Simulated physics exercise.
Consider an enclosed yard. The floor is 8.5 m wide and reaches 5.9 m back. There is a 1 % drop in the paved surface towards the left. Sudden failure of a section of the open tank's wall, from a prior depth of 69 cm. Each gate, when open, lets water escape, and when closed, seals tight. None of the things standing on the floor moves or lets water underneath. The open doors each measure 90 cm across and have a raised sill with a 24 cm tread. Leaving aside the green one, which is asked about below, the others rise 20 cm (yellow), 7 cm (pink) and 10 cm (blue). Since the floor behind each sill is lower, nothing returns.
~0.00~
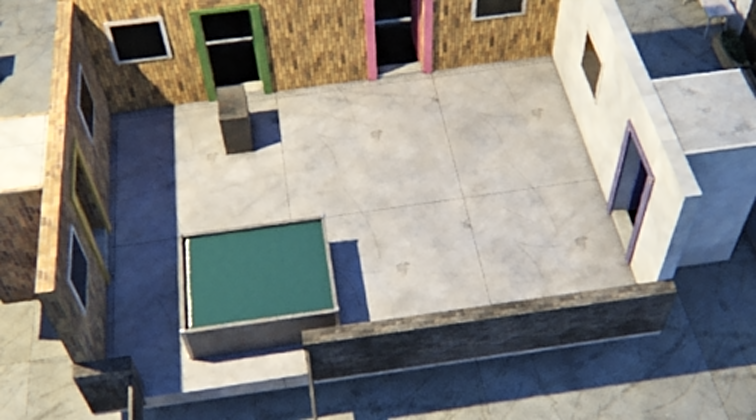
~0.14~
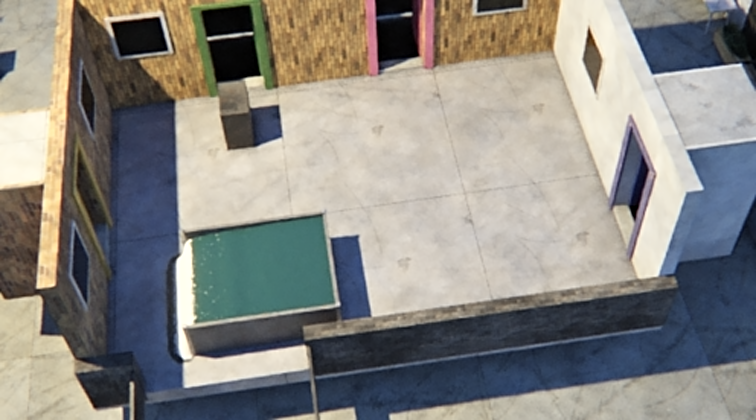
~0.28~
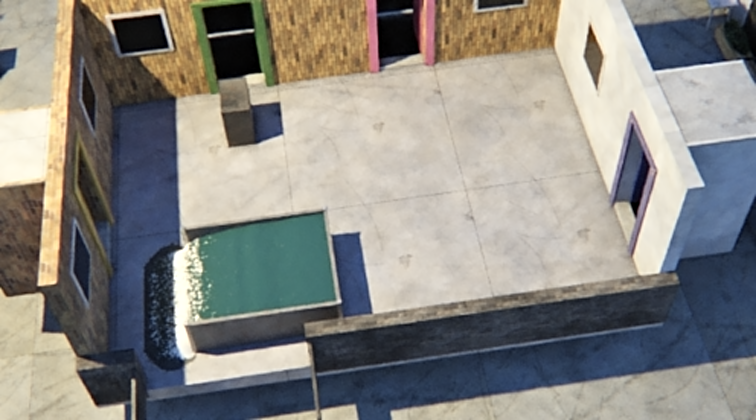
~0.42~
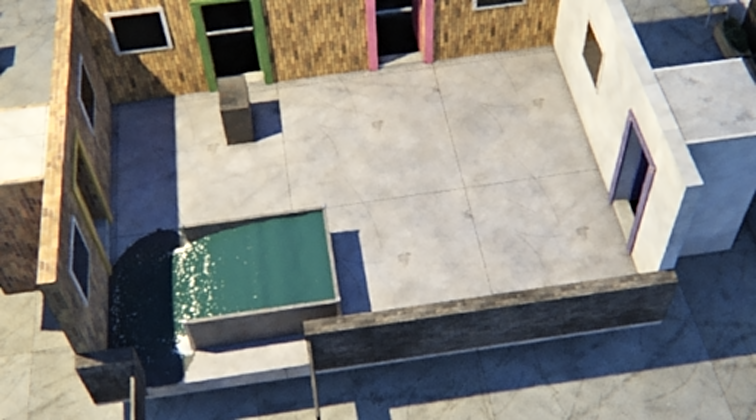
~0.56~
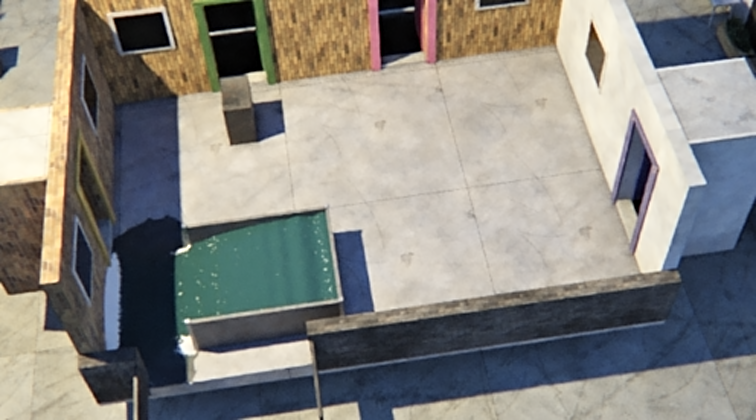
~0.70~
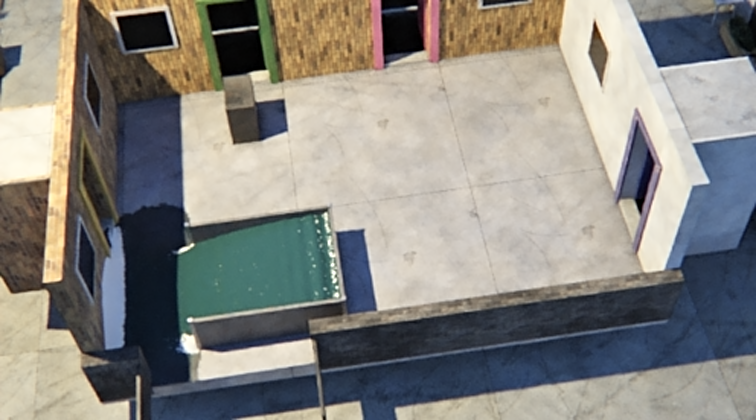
The clip shows a walled yard with a tank of still green water, whose left side opens, releasing water that foams over the rim, spreads darkly across the paving to the left wall, and creeps toward the back.
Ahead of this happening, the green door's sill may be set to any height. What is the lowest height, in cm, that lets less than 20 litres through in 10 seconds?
About 12 cm.
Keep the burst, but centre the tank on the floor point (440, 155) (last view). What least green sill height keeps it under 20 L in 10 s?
Minimum: Approx. 19 cm.
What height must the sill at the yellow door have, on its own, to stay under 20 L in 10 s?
Yellow would need about 27 cm on its own.
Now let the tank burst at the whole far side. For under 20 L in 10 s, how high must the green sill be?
A height of around 19 cm.
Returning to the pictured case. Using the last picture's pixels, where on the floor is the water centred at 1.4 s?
About (213, 295).
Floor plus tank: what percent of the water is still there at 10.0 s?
About 70 per cent.
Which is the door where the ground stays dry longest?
Answer: Blue.
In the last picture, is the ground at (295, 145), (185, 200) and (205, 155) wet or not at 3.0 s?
One by one: Clear, drenched, drenched.
After 1.4 s water covers 10 % of the floor, deepest (58 cm) near (114, 379); it has not reached the green door.
After 3.0 s water covers 25 % of the floor, deepest (33 cm) near (119, 108); 12 cm at the green door, 0 litres in over its 11 cm sill.
After 10.0 s water covers 85 % of the floor, deepest (11 cm) near (119, 115); 6 cm at the green door, 26 litres in over its 11 cm sill.
At the green door as built, the water arrived by 2.8 s and peaked near 16 cm at 3.6 s.
Run again over the same 10 s with other heights there, 26 litres in over 11 cm, 16 litres over 13 cm. The limit of 20 litres is kept from about 12 cm up.
